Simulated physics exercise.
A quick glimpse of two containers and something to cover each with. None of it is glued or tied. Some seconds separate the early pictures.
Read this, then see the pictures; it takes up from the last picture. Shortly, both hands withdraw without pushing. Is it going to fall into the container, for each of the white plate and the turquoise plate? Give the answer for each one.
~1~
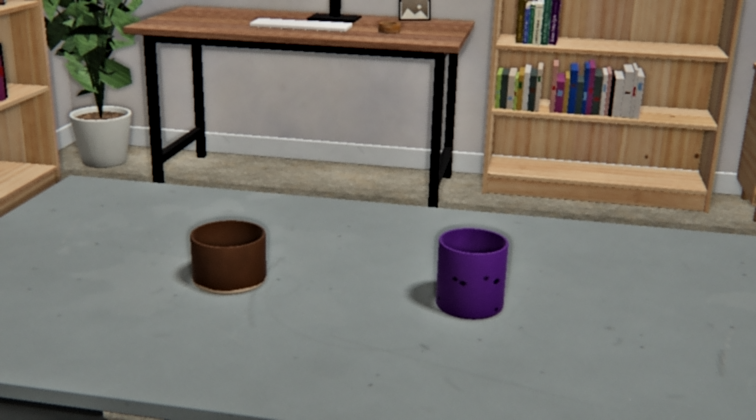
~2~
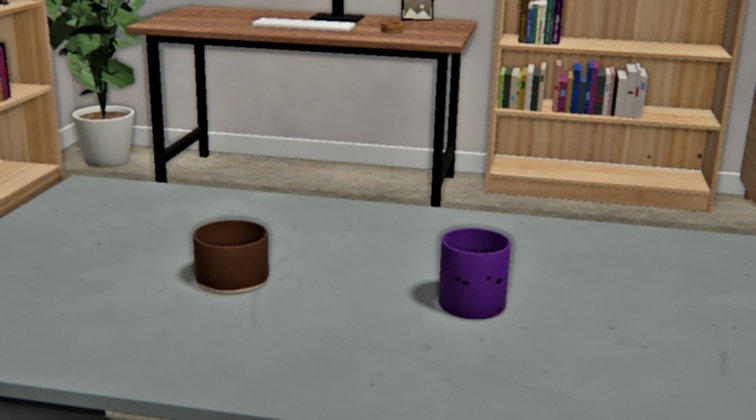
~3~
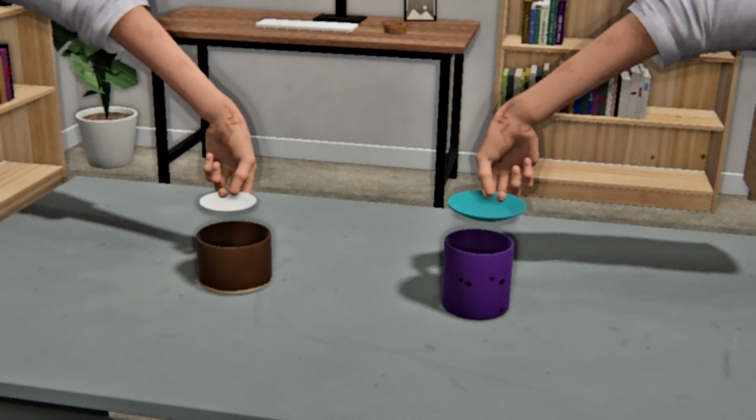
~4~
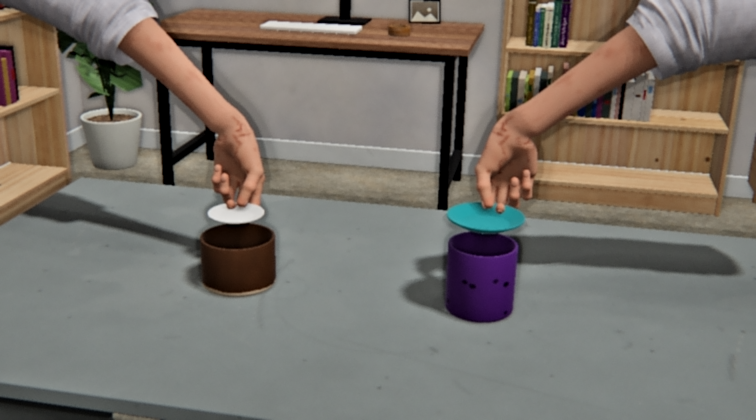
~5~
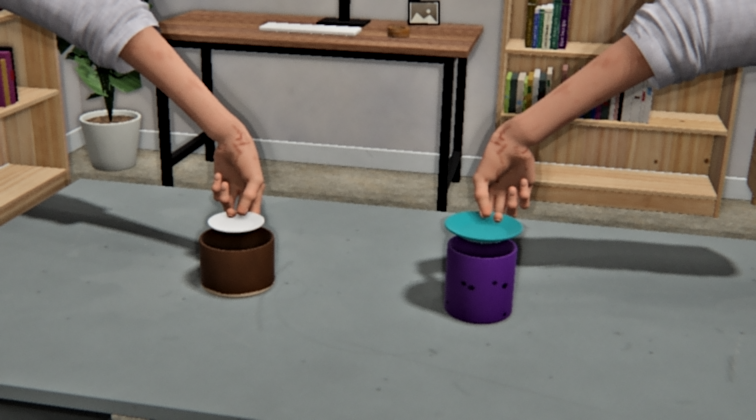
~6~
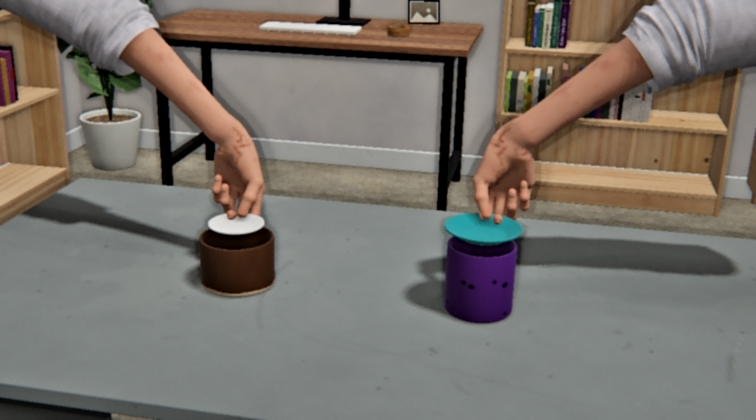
The white plate: Yes, it falls in. The turquoise plate: No, it sits on top.
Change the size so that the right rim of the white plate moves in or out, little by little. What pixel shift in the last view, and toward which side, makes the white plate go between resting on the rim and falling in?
Move it 8 pixels right.
Then, 0.16 s past the last view, white plate in the air near (238, 267); turquoise plate sitting on the rim near (483, 239).
Finally, the white plate drops inside, near (238, 277); the turquoise plate covers the opening, near (483, 239).
